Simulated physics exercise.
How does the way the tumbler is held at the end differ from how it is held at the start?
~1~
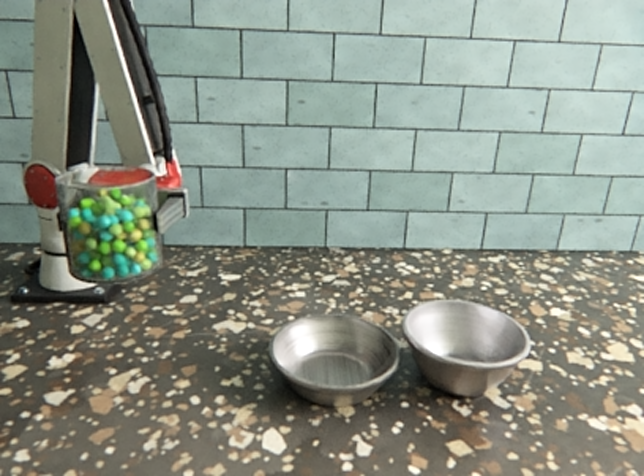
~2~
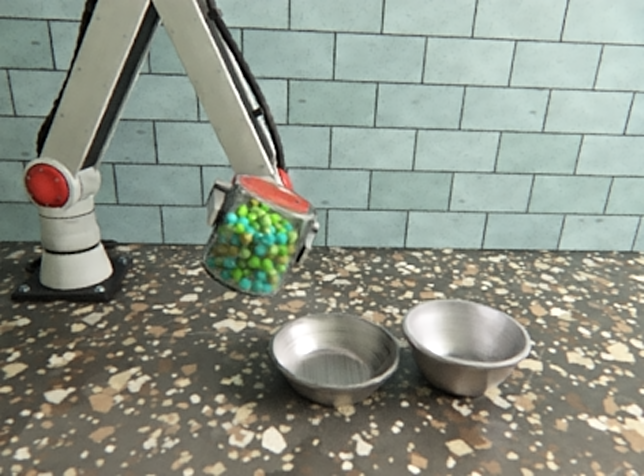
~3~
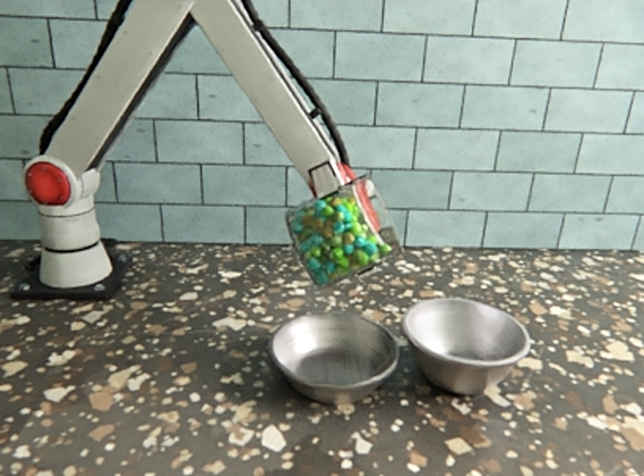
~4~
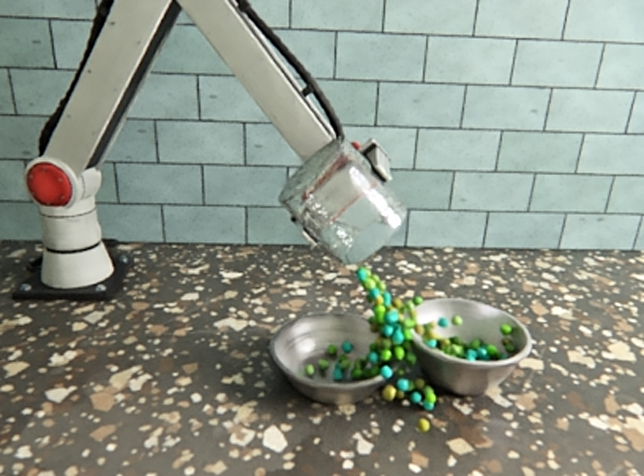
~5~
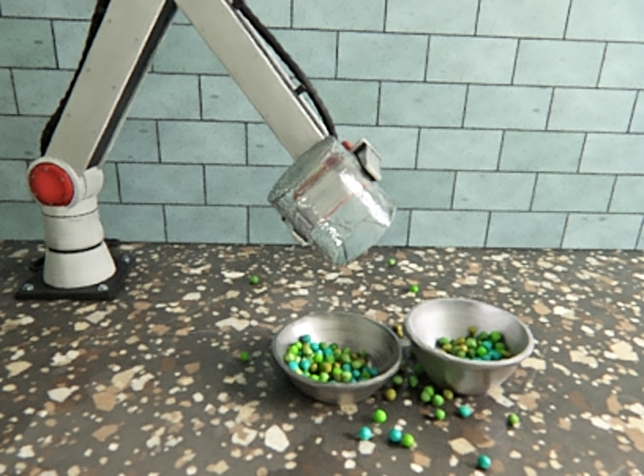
At the start the arm holds the tumbler upright, full of sweets, and at the end it holds it upside down and empty.
